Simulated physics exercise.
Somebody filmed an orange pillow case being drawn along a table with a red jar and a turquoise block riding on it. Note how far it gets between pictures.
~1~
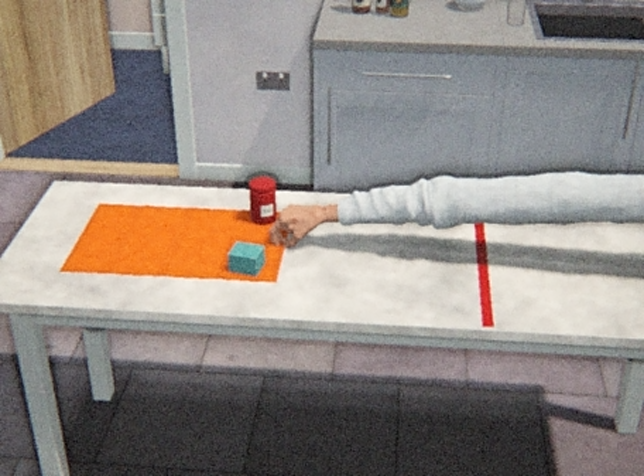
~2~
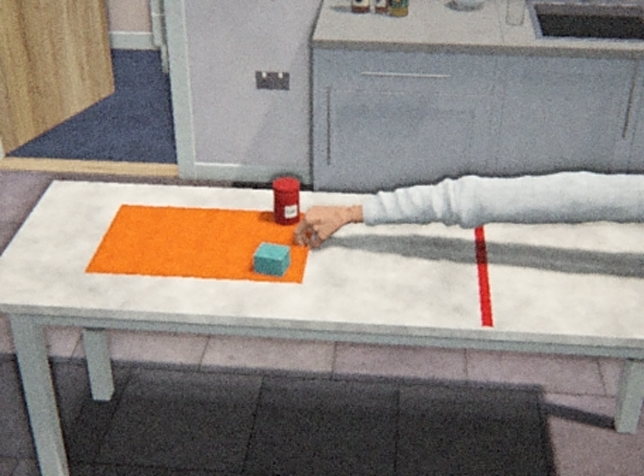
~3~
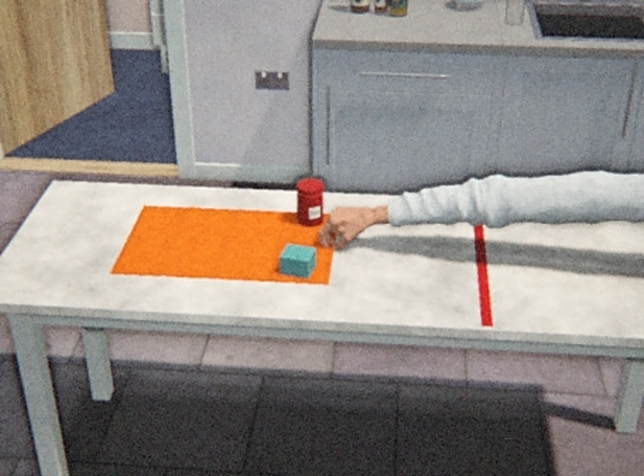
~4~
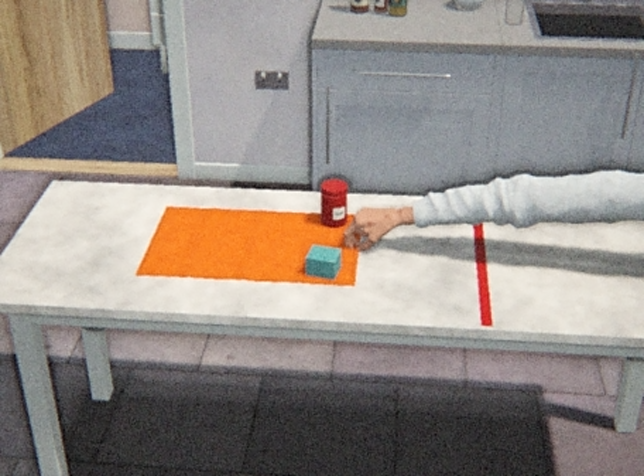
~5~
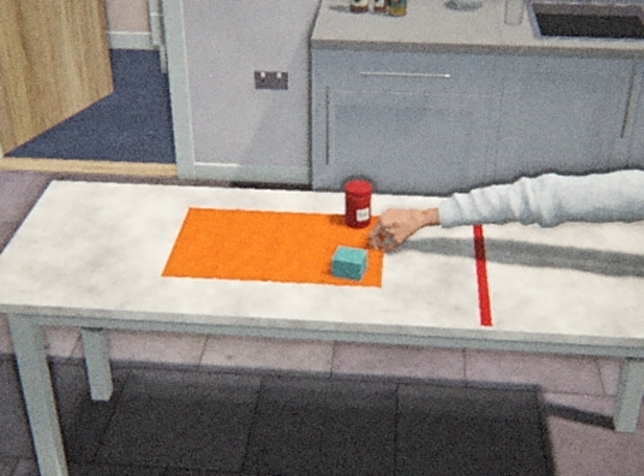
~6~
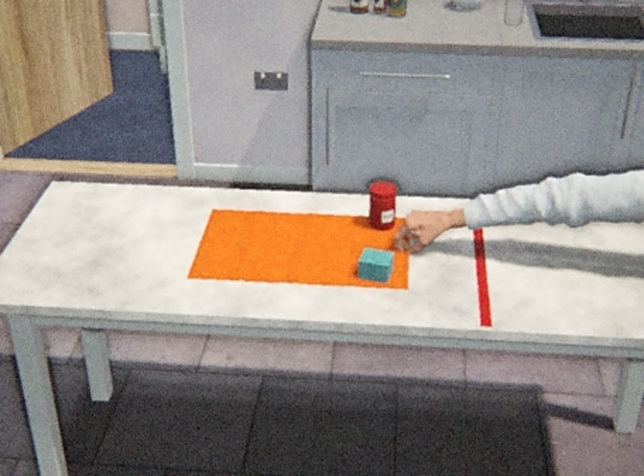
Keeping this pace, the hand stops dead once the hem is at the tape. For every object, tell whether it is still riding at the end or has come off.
Red jar - come off, turquoise block - come off.
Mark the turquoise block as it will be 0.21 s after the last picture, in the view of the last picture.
Position approx. (482, 271) px.
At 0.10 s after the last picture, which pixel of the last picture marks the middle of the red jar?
Close to (432, 209).
Then, 0.10 s later than the last view, hem short of the tape; red jar on the cloth near (432, 209); turquoise block on the cloth near (429, 268).
Then, 0.21 s later than the last view, hem at the tape; red jar ahead of the hem near (480, 211); turquoise block ahead of the hem near (481, 271).
Finally, hem at the tape; red jar ahead of the hem near (549, 215); turquoise block ahead of the hem near (551, 277). The red jar shoots off the front and the turquoise block slides clear of the cloth.
